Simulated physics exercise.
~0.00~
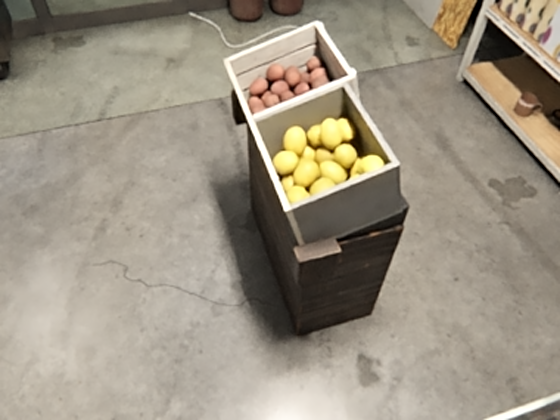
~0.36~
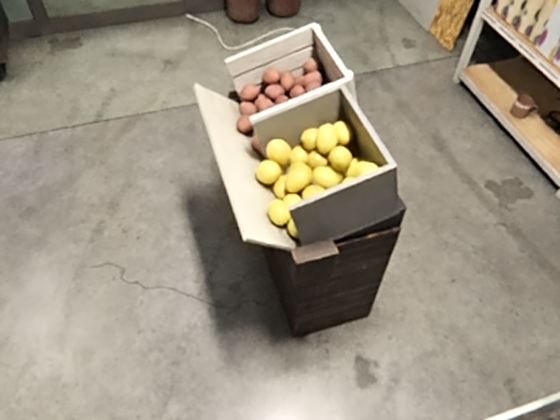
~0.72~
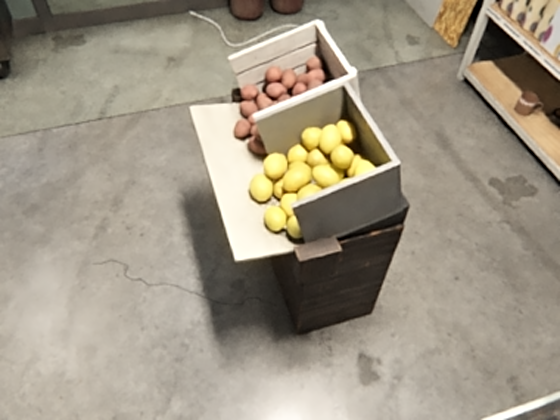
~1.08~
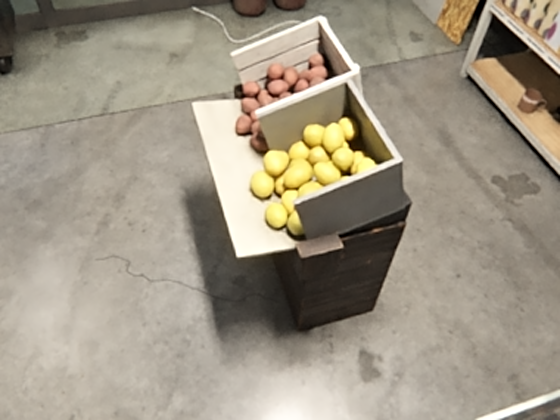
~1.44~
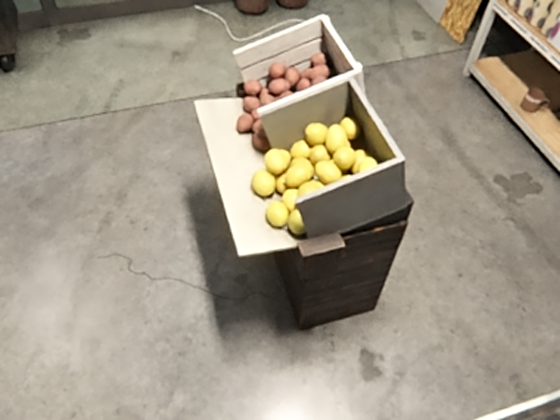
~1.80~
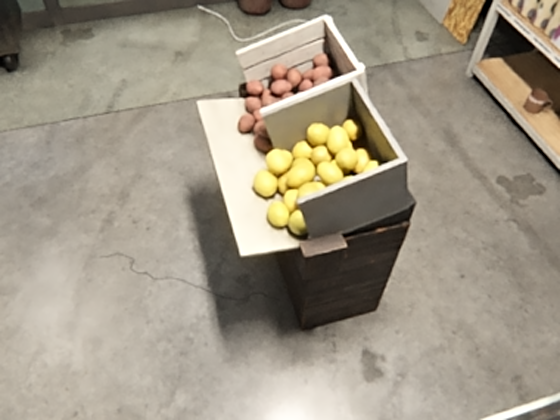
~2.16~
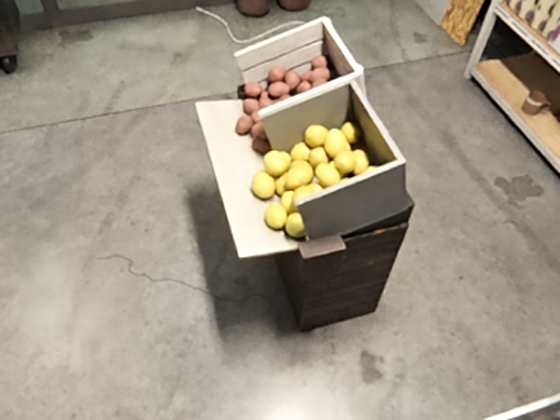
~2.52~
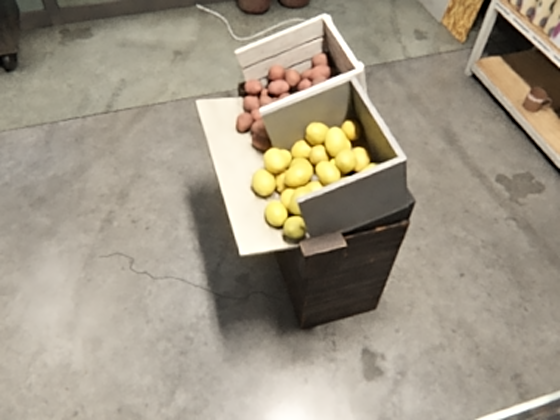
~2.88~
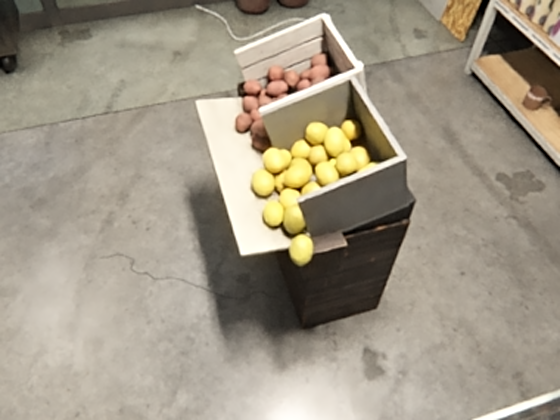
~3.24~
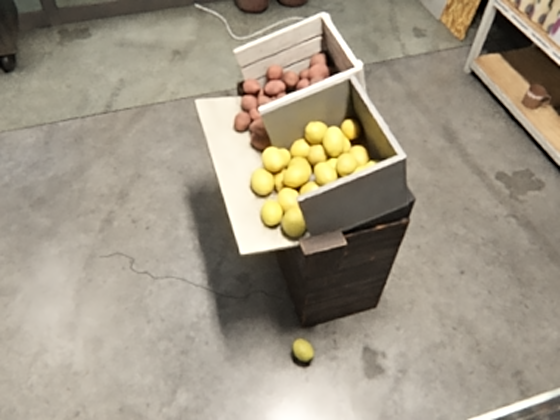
Lemons and red potatoes sliding onto a lowered flap from tilted bins, mostly staying put until one lemon drops to the floor.
